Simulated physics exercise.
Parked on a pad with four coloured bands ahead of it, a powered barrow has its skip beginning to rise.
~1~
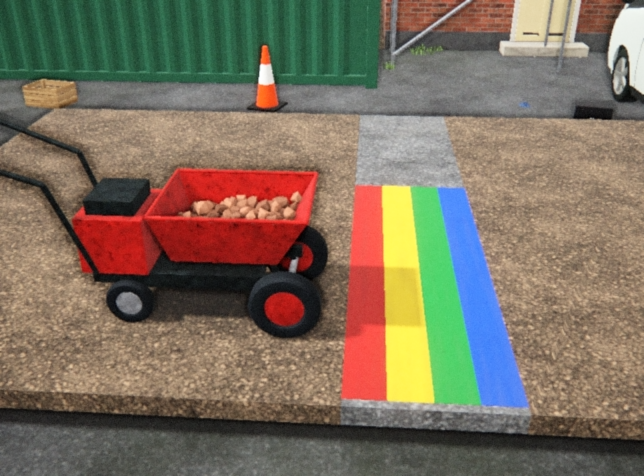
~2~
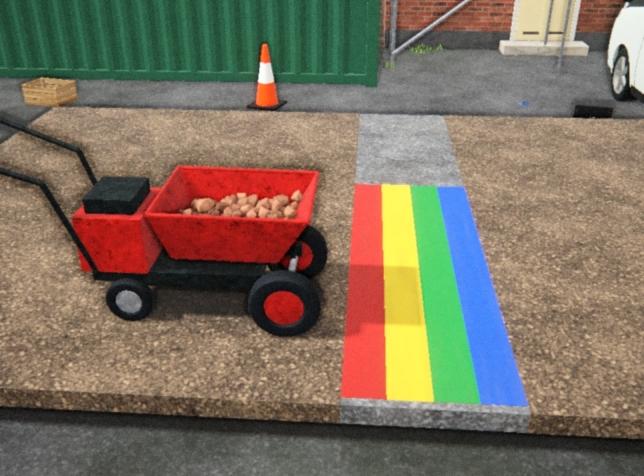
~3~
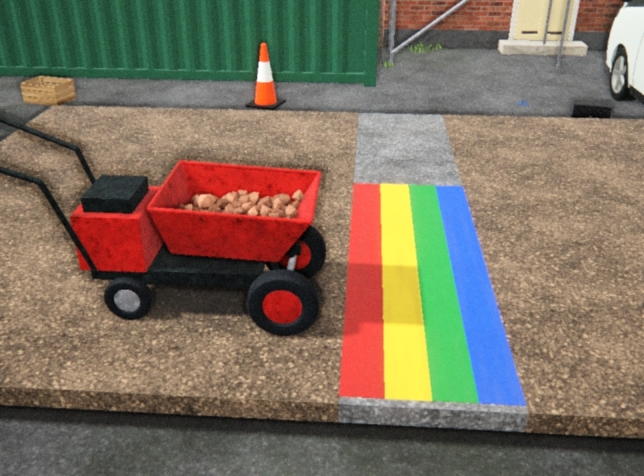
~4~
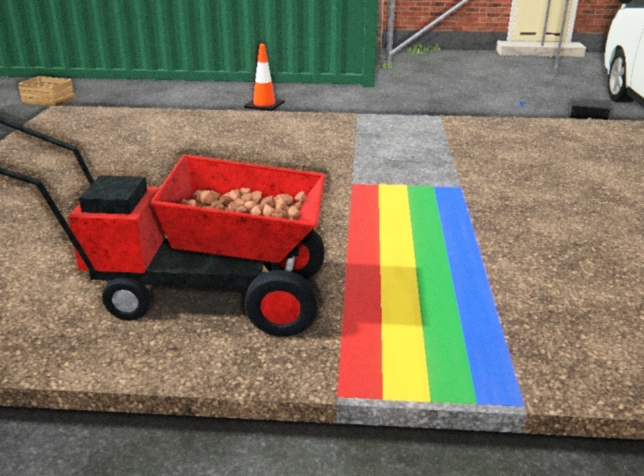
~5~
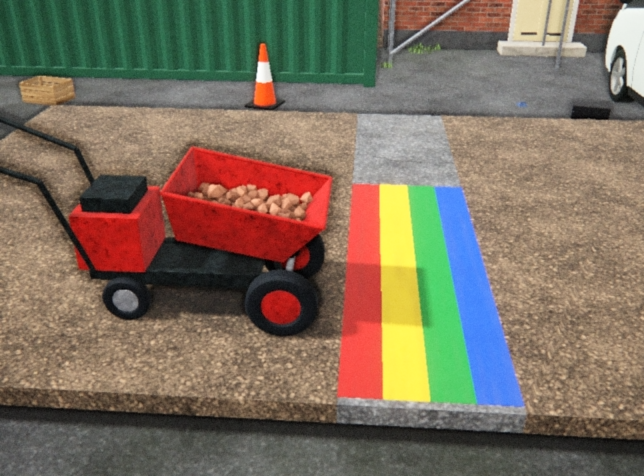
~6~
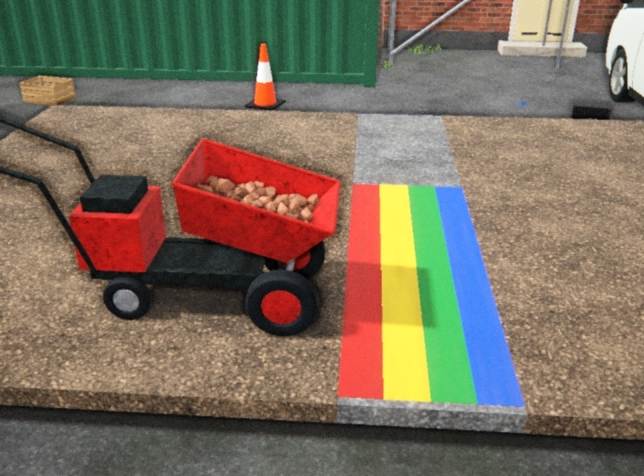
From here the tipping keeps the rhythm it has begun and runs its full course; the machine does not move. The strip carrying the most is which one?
That would be the yellow strip.
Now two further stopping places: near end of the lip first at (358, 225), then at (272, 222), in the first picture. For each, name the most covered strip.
The first case gives that green strip, the second gives the red one.
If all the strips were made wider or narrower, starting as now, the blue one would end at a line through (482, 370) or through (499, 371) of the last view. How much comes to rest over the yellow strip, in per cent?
40 and 40 percent, roughly.
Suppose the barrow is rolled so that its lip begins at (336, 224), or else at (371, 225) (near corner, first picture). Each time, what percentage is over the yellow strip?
Result: 30 in a hundred, then 0 in a hundred.
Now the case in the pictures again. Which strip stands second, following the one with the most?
That would be the strip in green, in second.
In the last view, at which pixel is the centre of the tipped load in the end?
Somewhere around (408, 305) in the final view.
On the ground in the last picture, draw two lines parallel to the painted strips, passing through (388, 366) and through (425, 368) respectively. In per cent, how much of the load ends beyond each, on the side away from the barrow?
In order: Near 80 %, then 40 %.
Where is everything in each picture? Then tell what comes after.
The first frame shows lip of the skip near (307, 223), level; top of the load near (250, 218), lumps of rubble; red strip near (365, 362); yellow strip near (408, 364); green strip near (452, 366); blue strip near (496, 368).
The second frame shows lip of the skip near (308, 222), level; top of the load near (239, 215).
The third frame shows lip of the skip near (310, 222), tipped barely; top of the load near (229, 212).
The fourth frame shows lip of the skip near (315, 225), tipped a little; top of the load near (220, 212).
The fifth frame shows lip of the skip near (323, 228), tipped a little; top of the load near (213, 207).
The sixth frame shows lip of the skip near (333, 233), tipped clearly; top of the load near (221, 201); red strip near (362, 361); yellow strip near (405, 363); green strip near (448, 365); blue strip near (492, 367).
Shortly afterwards, skip tipped steeply; the whole lot in the skip.
Next, skip tipped steeply; all but a few in the skip; a little over the yellow strip.
Some moments later, skip tipped right over; near a quarter in the skip; only a few over the red strip; near half over the yellow strip; near a quarter over the green strip; a little over the blue strip.
In the end, skip tipped right over; only a few in the skip; a little over the red strip; near half over the yellow strip; near a quarter over the green strip; a little over the blue strip; only a few off the paint.
